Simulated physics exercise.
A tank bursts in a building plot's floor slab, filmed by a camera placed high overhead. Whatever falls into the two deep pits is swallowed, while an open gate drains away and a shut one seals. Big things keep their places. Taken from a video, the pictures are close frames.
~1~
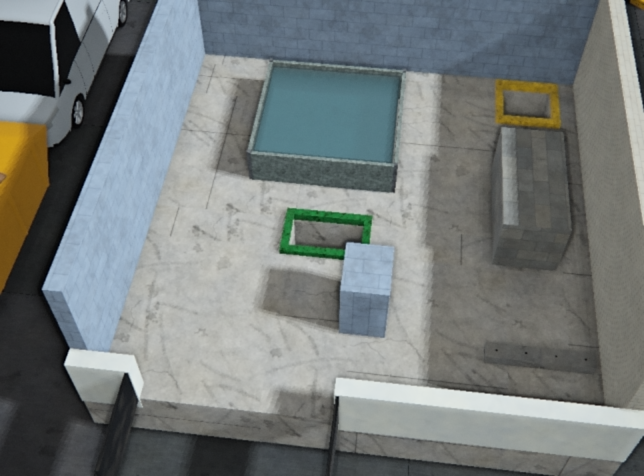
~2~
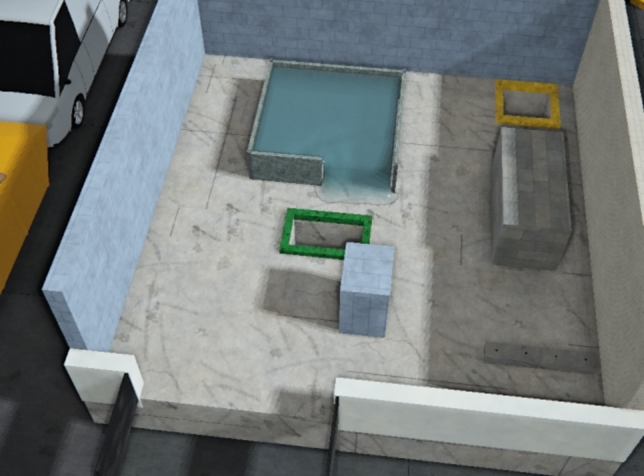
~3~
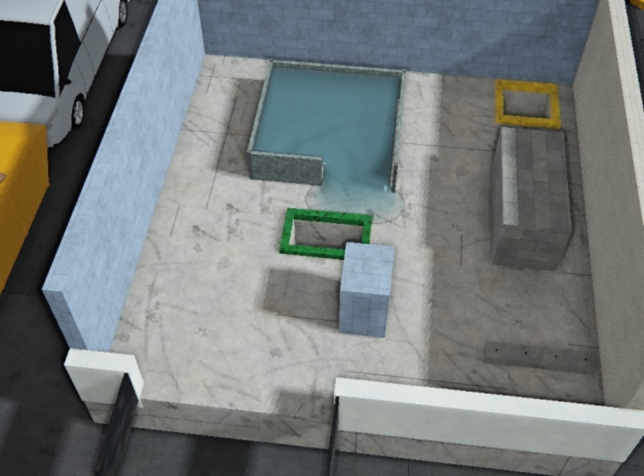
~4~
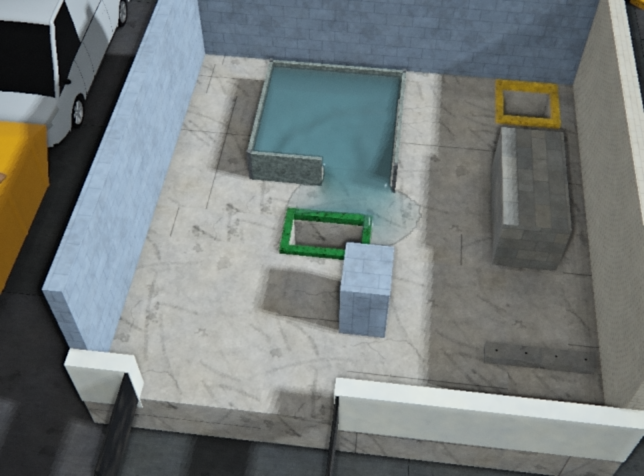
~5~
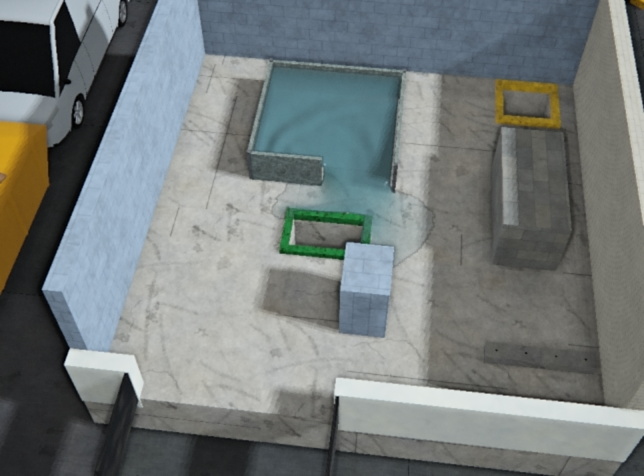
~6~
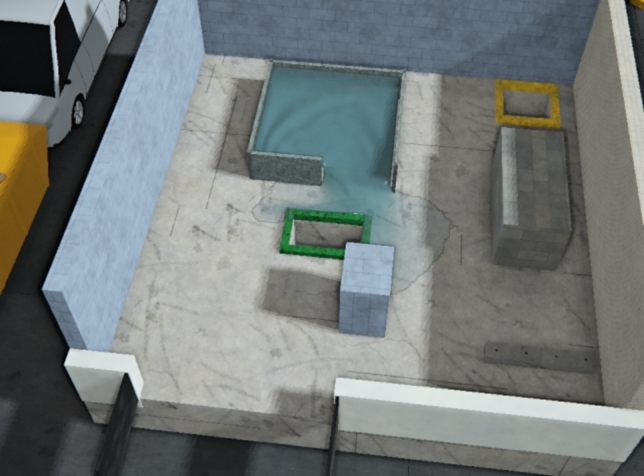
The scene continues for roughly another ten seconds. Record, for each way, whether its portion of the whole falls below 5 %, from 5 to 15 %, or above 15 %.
Recorded: The gate: Below 5 %; the yellow pit: Below 5 %; the green pit: Above 15 %.
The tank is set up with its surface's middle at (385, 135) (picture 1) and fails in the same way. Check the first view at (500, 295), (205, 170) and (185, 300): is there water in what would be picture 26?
Location one: Soaked; location two: Bone dry; location three: Soaked.
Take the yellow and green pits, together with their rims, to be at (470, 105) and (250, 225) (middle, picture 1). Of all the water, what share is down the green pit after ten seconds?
Roughly 0 per cent ends up in the green pit.
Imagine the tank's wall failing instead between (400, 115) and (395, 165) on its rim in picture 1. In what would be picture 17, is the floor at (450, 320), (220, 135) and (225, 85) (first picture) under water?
The first would be drenched, the second still unwetted and the third still unwetted.
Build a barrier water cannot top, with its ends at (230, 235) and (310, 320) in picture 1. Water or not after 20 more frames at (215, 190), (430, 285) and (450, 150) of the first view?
Running through them in order, the first comes out taken by the flood, the second taken by the flood and the last free from flooding.
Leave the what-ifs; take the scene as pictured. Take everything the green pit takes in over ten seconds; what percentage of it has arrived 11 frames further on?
Close to 50 percent.
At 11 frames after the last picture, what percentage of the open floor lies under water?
Some 25 per cent.
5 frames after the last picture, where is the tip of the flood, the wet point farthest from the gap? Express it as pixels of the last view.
About at (437, 367).
A moment on, water covers 15 % of the floor; the gate 0 %, the yellow pit 0 %, the green pit 7 %.
Next, water covers 25 % of the floor; the gate 0 %, the yellow pit 0 %, the green pit 12 %.
Then, water covers 40 % of the floor; the gate 0 %, the yellow pit 0 %, the green pit 18 %.
Later, water covers 60 % of the floor; the gate 0 %, the yellow pit 0 %, the green pit 23 %.
In the end, water covers 90 % of the floor; the gate 2 %, the yellow pit 0 %, the green pit 24 %.
